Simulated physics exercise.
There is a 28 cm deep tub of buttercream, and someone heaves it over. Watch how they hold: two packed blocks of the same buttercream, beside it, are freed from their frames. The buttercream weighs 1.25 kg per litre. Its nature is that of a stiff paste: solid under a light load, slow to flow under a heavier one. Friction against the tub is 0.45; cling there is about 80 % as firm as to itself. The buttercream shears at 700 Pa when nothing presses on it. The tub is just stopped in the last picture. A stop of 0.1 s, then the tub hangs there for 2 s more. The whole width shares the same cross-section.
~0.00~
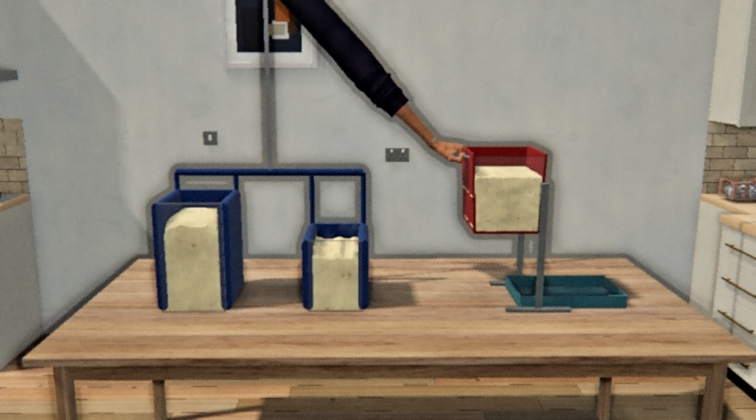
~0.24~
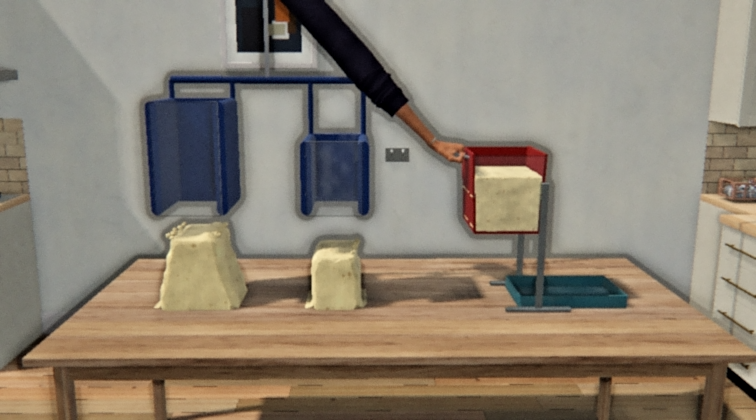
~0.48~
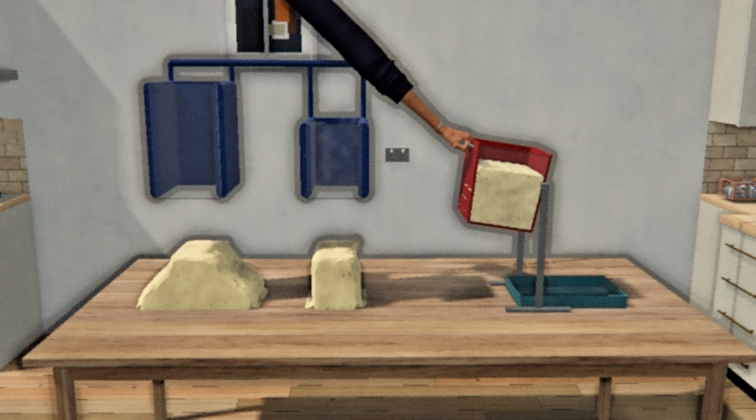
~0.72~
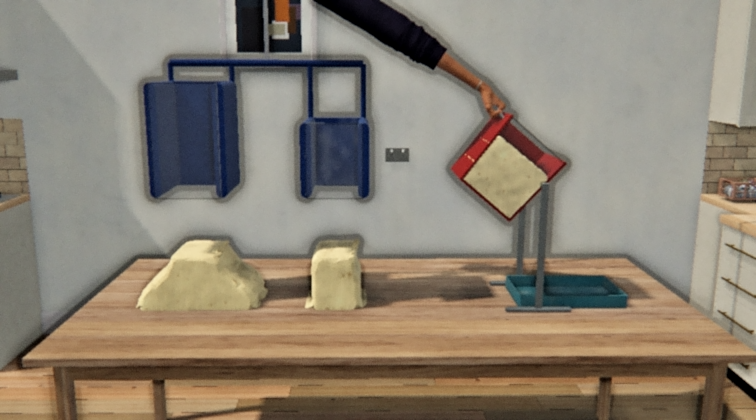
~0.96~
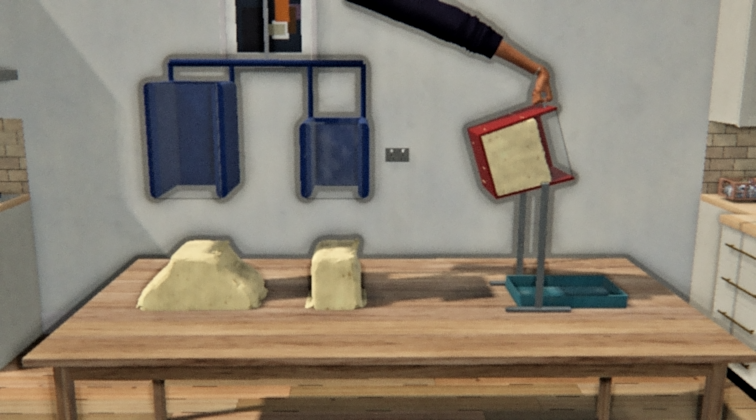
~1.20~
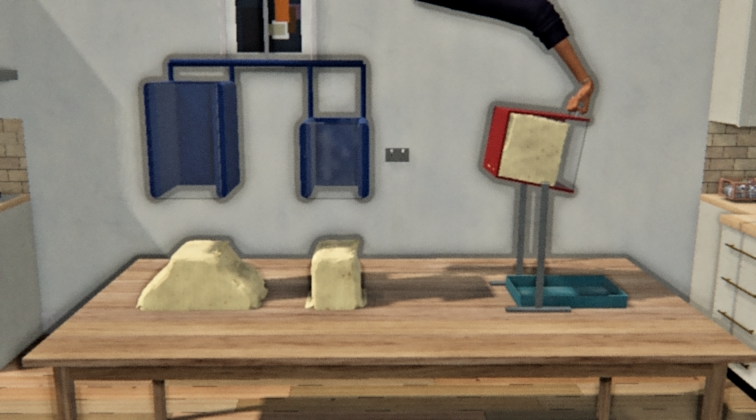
Two blue open-fronted holders joined by a bar lift off two pale yellow blocks on a wooden table in a kitchen, seen front-on by a still camera. The left block slumps into a wide mound while the smaller one barely changes, and a red tub of the same buttercream stands right, above a teal tray. A dark-sleeved arm then tilts the tub clockwise onto its side, the buttercream staying inside.
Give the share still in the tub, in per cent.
57 %.
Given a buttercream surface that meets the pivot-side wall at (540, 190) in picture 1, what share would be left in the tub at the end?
I'd put it close to 100 in a hundred.
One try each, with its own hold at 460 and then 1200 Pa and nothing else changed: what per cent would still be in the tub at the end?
It'd be some 45 percent the first time and some 100 percent the second.
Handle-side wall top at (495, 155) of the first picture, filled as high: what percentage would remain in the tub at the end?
The tub would end up holding some 100 % of it.
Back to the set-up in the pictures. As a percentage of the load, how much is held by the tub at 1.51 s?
Near 80 %.
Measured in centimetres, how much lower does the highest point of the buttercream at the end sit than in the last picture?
The top ends up some 12 cm below its level in the last picture.
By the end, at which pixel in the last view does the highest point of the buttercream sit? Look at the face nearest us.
Close to pixel (527, 150).
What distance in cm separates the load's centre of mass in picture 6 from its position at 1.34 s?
I'd estimate roughly 4 centimetres.
After 1.34 s, the tub is at 99 degrees and holds 100 %.
After 1.51 s, the tub is at 99 degrees and holds 81 %.
After 1.68 s, the tub is at 99 degrees and holds 62 %.
After 1.85 s, the tub is at 99 degrees and holds 57 %.
After 3.20 s, at the end, the tub is at 99 degrees and holds 57 %.
